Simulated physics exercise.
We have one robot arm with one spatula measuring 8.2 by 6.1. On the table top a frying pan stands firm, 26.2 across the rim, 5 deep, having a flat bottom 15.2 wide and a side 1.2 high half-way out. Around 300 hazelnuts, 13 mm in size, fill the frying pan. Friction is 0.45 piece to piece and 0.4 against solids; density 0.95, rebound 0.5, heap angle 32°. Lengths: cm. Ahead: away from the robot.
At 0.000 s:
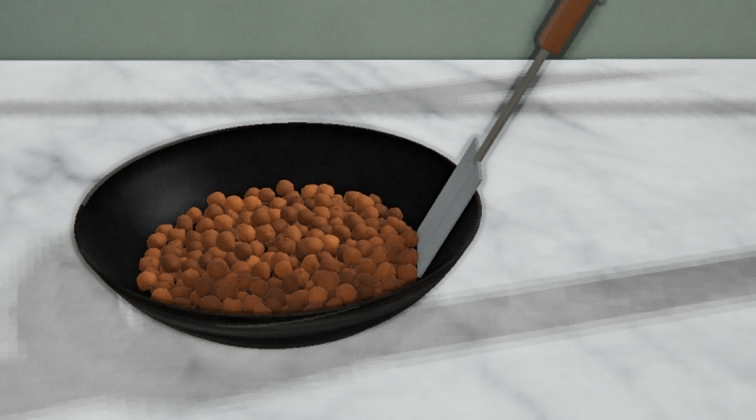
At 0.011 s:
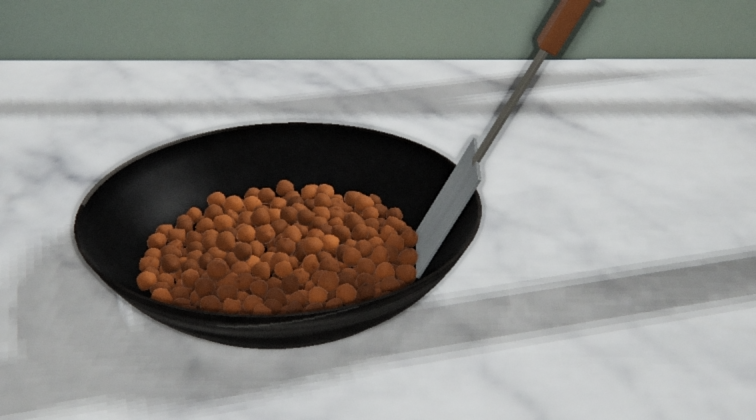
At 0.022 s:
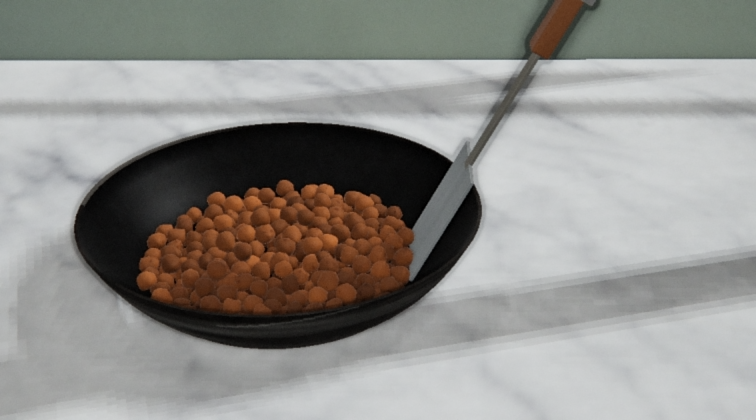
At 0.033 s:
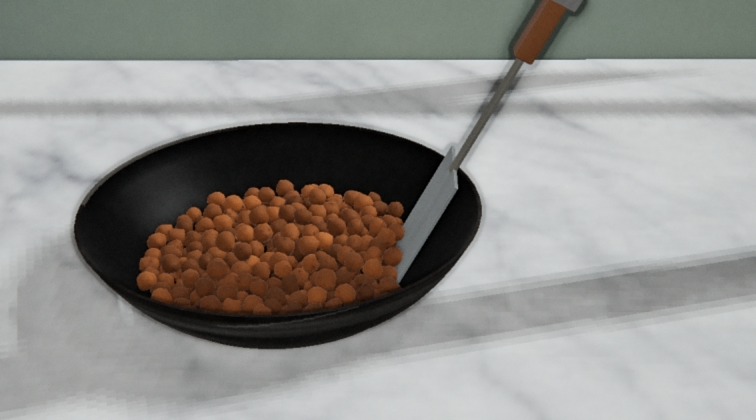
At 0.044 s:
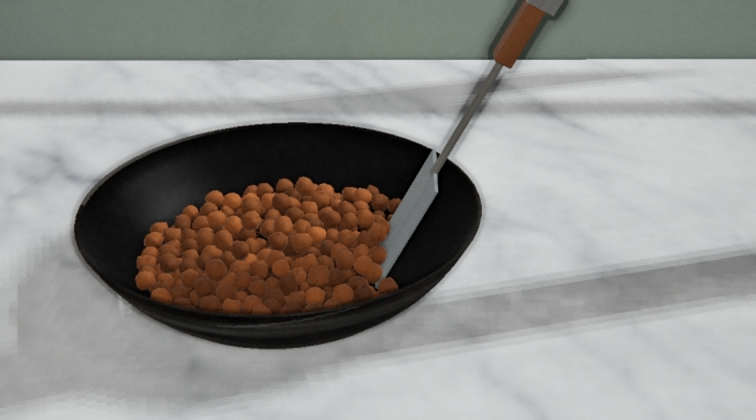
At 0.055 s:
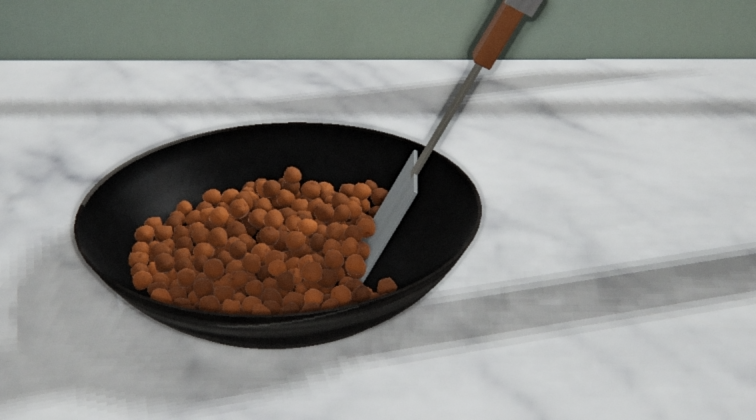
A black frying pan full of round brown nuts sat on a marble counter while a metal spatula slid in from the right side, pushing the nuts leftward and leaving a few behind.
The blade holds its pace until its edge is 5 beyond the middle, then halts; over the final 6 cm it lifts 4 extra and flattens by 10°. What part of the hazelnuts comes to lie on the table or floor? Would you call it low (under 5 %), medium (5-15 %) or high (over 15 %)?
I would call it medium.
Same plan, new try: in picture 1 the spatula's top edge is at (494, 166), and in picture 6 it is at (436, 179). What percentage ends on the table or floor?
Roughly 10 %.
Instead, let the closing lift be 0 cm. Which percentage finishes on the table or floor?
About 0 %.
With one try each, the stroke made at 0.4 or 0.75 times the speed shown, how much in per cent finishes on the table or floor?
0 and 0 %.
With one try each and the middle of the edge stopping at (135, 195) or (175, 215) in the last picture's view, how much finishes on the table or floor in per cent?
About 25 and 15 per cent.
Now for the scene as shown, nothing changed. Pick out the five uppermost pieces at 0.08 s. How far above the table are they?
About 6 centimetres.
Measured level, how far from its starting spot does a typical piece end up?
3 cm.
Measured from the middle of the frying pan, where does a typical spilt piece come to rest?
The answer is around 42 cm.
After 0.08 s, sloping 62°, highest piece 7 above the table; 299 in the frying pan.
After 0.11 s, sloping 58°, highest piece 8 above the table; 299 in the frying pan.
After 0.32 s, sloping 52°, highest piece 5 above the table; 277 in the frying pan, 17 on the table or floor, 5 on the blade or in flight.
After 1.37 s, sloping 52°, highest piece 4 above the table; 277 in the frying pan, 22 on the table or floor.
In the end, 277 in the frying pan, 22 on the table or floor. That is 7 % on the table or floor.
